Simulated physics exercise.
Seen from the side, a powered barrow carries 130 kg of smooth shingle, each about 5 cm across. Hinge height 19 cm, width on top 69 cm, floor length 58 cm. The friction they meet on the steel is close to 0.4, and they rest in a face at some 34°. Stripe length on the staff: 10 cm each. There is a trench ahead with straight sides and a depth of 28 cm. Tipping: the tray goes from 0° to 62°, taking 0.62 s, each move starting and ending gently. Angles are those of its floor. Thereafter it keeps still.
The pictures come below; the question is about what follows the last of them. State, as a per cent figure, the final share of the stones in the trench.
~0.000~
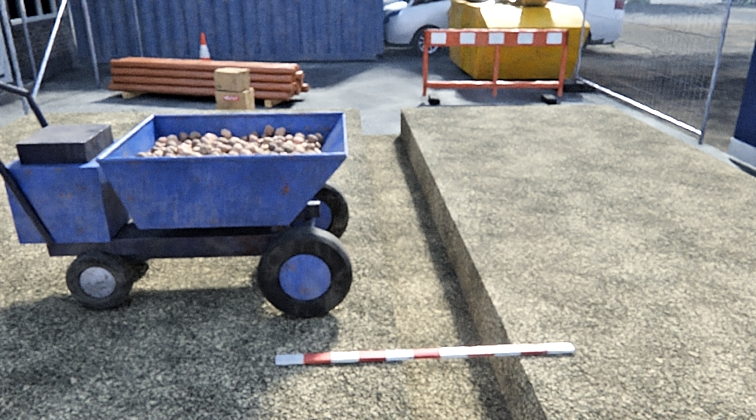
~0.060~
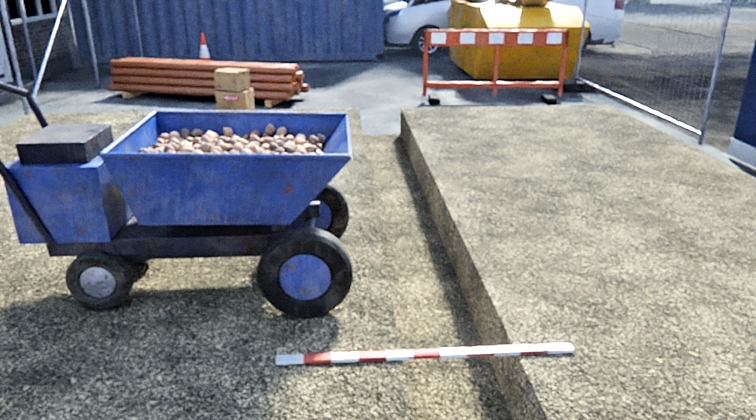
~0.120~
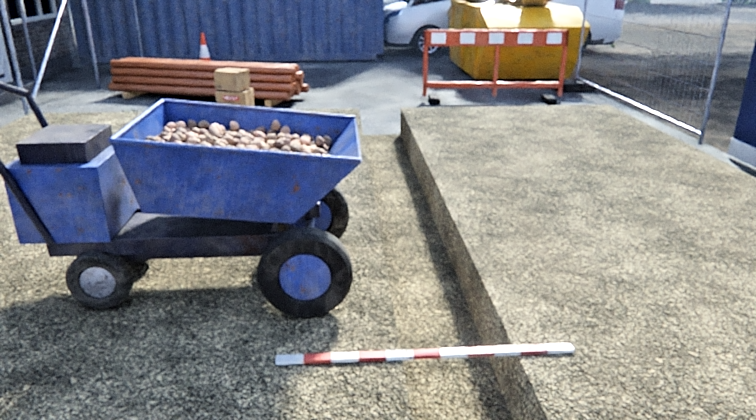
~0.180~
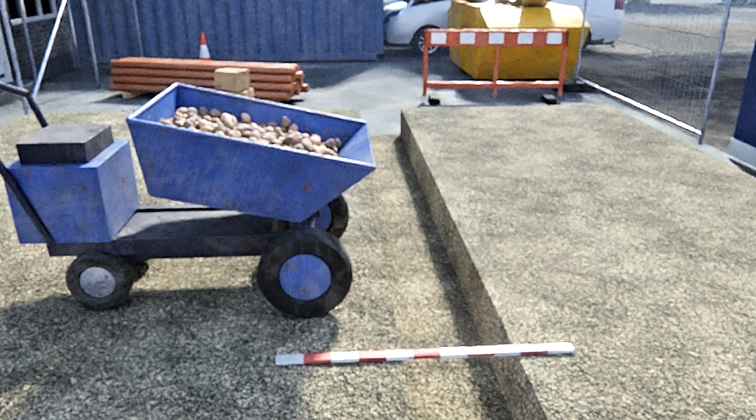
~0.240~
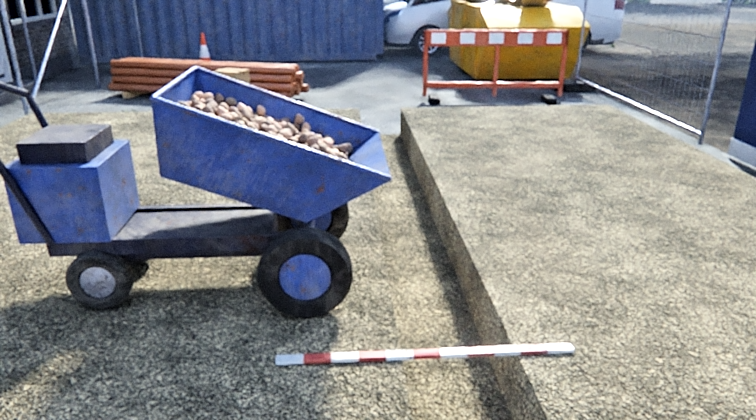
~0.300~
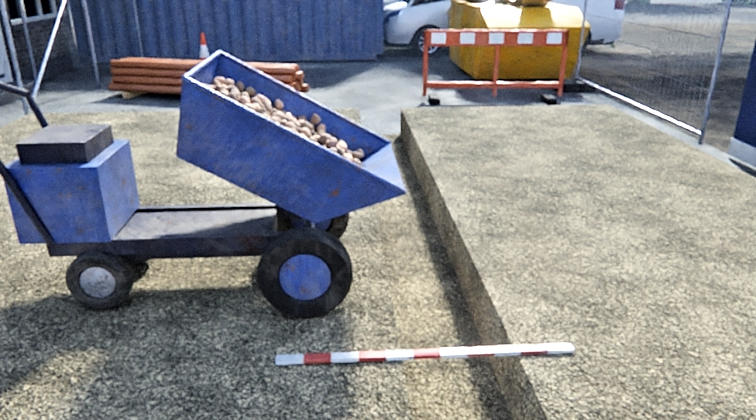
The final share is about 55 per cent.
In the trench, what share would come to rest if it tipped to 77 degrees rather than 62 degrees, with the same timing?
Roughly 55 percent.
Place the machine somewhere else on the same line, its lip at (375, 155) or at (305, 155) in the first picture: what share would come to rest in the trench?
I'd expect some 35 per cent, then some 85.
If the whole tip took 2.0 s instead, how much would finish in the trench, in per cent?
Close to 85 percent, then.
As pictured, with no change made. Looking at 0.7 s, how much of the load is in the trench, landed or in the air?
By then, around 10 percent.
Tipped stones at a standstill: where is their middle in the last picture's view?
Centre estimate: Around (472, 297).
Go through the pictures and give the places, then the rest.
In the first frame, the tray is at 0°, its lip at (347, 156); the top of the load is at (227, 143).
In the second frame, the tray is at 2°, its lip at (351, 157); the top of the load is at (202, 142); the stones move at 0.4 m/s on average.
In the third frame, the tray is at 6°, its lip at (361, 161); the top of the load is at (191, 134); the stones move at 0.8 m/s on average.
In the fourth frame, the tray is at 13°, its lip at (375, 168); the top of the load is at (186, 120); the stones move at 1.1 m/s on average.
In the fifth frame, the tray is at 21°, its lip at (391, 179); the top of the load is at (199, 104); the stones move at 1.2 m/s on average.
In the sixth frame, the tray is at 30°, its lip at (406, 193); the top of the load is at (220, 89); the stones move at 1.3 m/s on average.
After 0.5 s the floor is at 52°; 100 % in the tray; the foremost stones are at (398, 204).
After 0.7 s the floor is at 62°; 88 % in the tray, 12 % in the trench; the foremost stones are at (486, 256).
After 1.1 s the floor is at 62°; 33 % in the tray, 24 % in the trench, 43 % past the trench; the foremost stones are at (629, 267).
After 3.0 s the floor is at 62°; 0 % in the tray, 55 % in the trench, 45 % past the trench; the foremost stones are past the picture's edge.
